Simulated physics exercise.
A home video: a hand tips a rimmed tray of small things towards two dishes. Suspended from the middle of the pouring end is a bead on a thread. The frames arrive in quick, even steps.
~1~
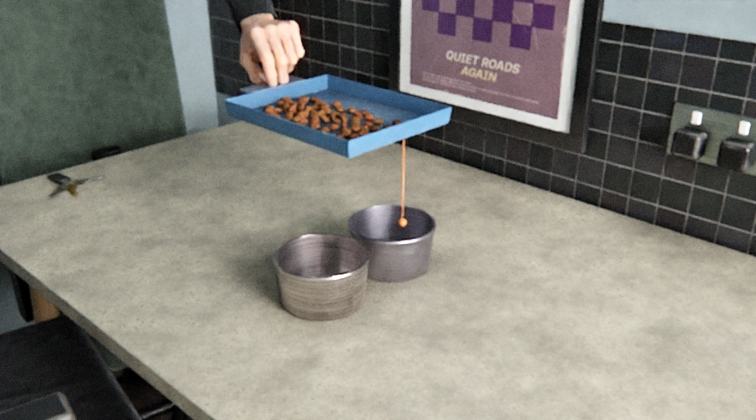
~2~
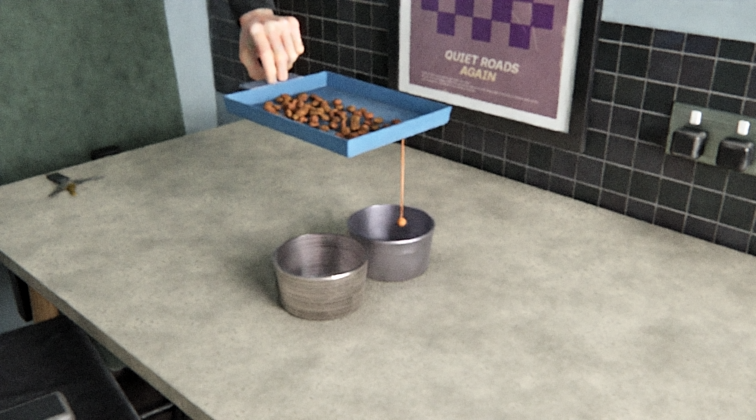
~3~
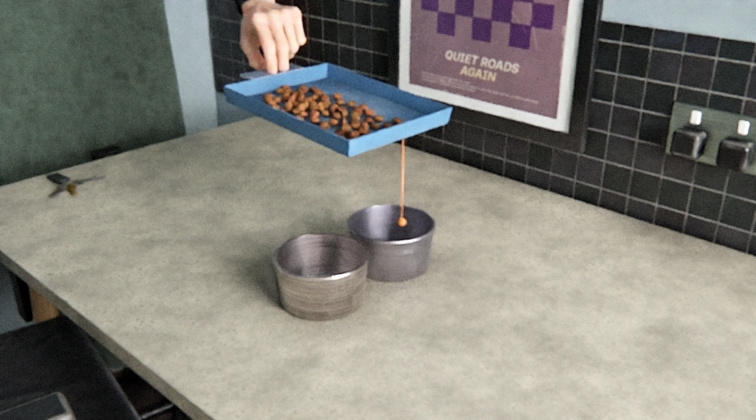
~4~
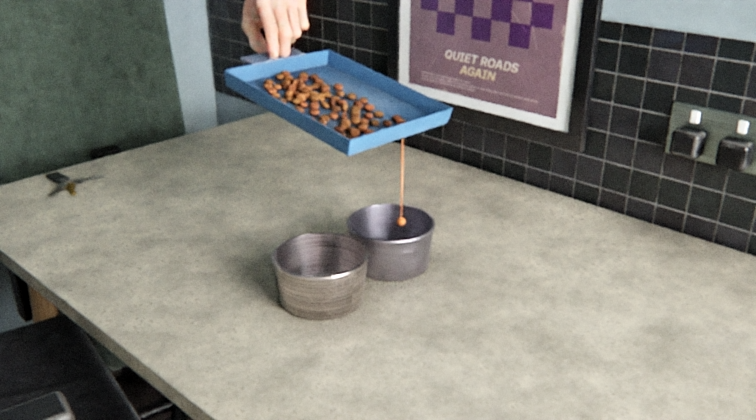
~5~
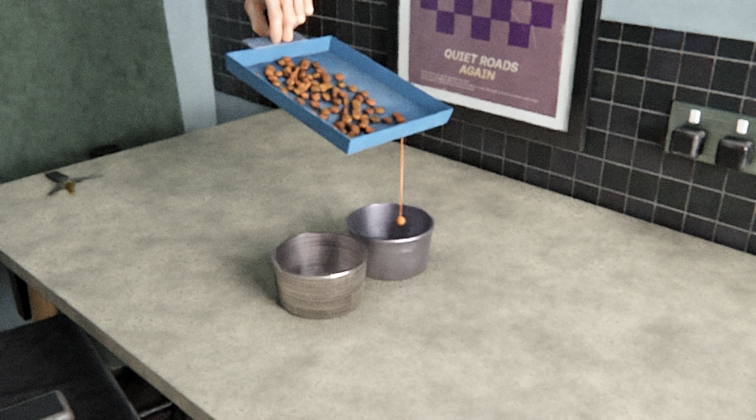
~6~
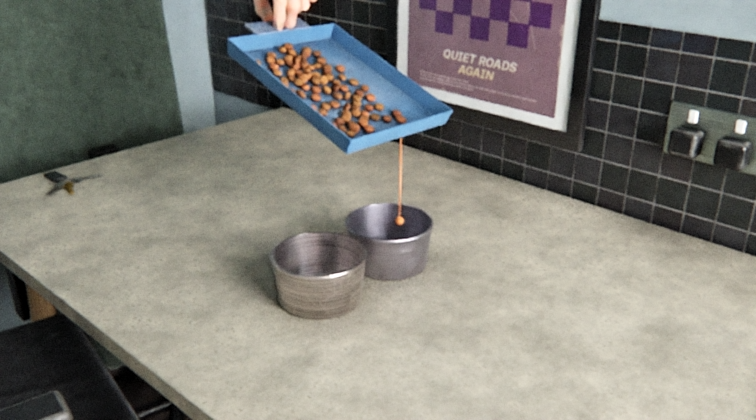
A hand slowly raises one end of a blue tray of brown kibble above two dishes.
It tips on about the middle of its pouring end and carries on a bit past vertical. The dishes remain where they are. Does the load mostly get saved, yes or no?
No, less than half is saved.
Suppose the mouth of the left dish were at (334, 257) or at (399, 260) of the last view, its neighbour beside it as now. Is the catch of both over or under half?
So that's a lesser portion the first time round, a greater portion the second.
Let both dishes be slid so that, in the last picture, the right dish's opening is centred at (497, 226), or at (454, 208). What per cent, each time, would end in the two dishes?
80 %, then 30 %.
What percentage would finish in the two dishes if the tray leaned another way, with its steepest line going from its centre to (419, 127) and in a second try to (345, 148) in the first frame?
0 % and 80 %, roughly.
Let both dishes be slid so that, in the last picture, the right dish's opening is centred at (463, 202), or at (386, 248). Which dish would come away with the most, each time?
The first try: The left-side dish. The second: The right-side dish.
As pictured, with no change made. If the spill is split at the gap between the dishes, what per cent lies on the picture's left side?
0 %, roughly.
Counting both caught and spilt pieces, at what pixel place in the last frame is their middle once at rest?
Somewhere around (460, 294) in the last picture.
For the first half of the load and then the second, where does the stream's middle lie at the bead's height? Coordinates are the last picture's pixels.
It passes near (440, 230) first and then near (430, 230).
Just after the last frame, tray tipped steeply; every one on the tray.
A moment on, tray tipped past a quarter turn; the larger part on the tray; about a tenth outside both; about a tenth in the air.
Further on, tray tipped past a quarter turn; just a few in the right dish; almost all outside both.
When it is over, tray tipped past a quarter turn; not one in the left dish; just a few in the right dish; almost all outside both.
